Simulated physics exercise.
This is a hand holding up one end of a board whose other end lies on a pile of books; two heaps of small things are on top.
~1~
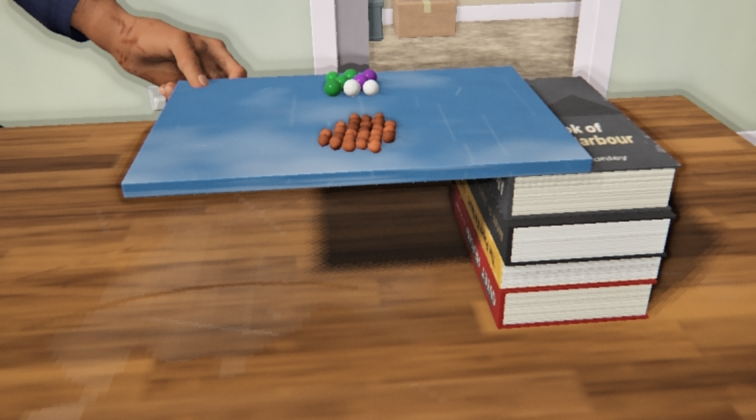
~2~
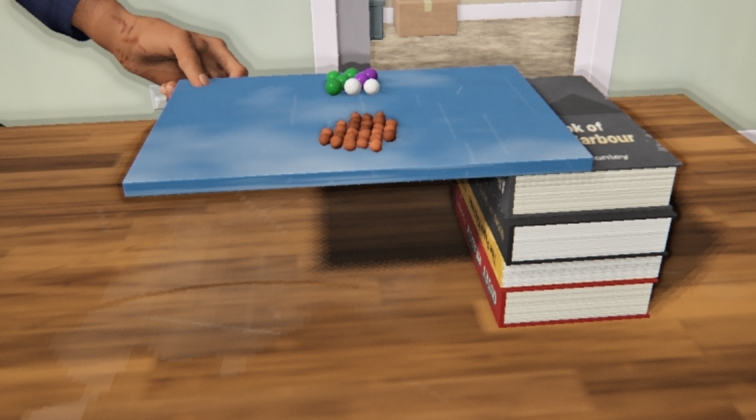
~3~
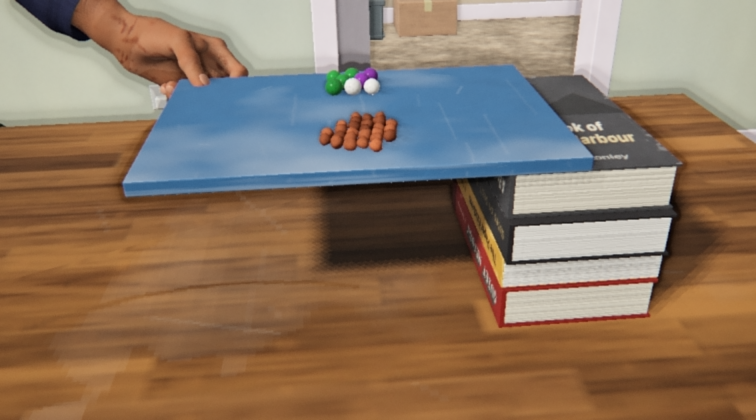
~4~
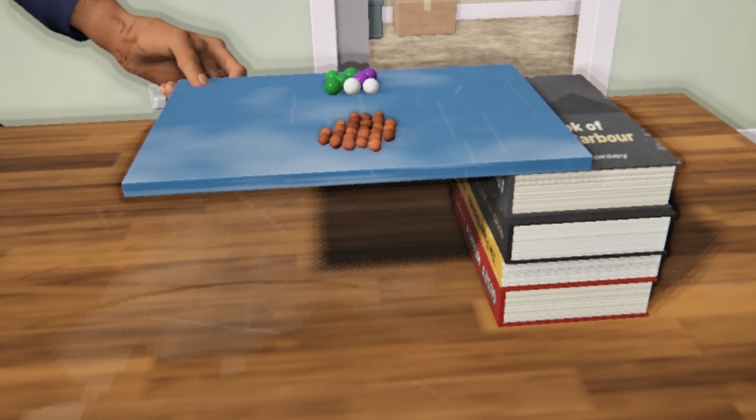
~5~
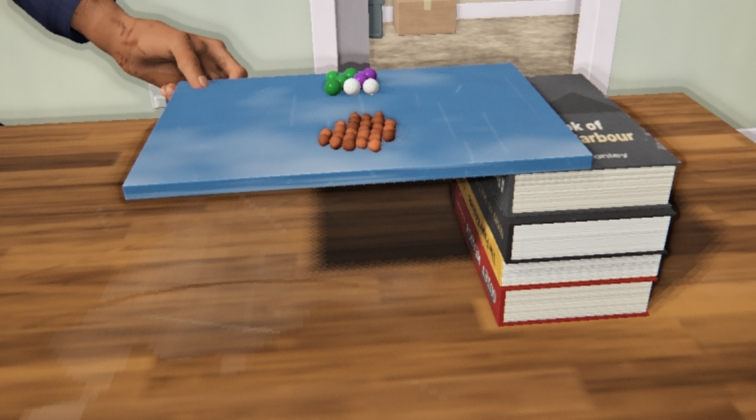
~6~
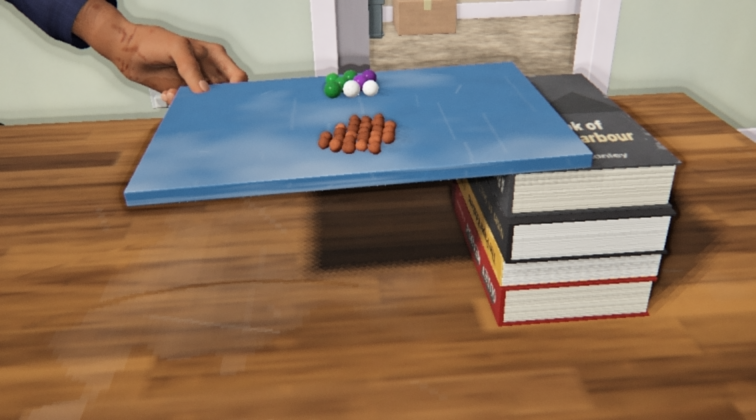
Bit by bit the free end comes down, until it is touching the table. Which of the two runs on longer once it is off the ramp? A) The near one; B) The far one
The answer is B.
Then, 0.43 s later than the last frame, board sloping at 14°; front portion every one still on the board; back portion every one still on the board.
Then, 0.89 s later than the last frame, board sloping at 28°; front portion every one still on the board; back portion mostly less than half a board's length out.
Then, 1.44 s later than the last frame, board resting at 31°; front portion mostly less than half a board's length out; back portion mostly up to a board's length out.
When it is over, board resting at 31°; front portion mostly less than half a board's length out; back portion mostly more than two board lengths out, roughly a third gone off the table; the back portion has gone farther.
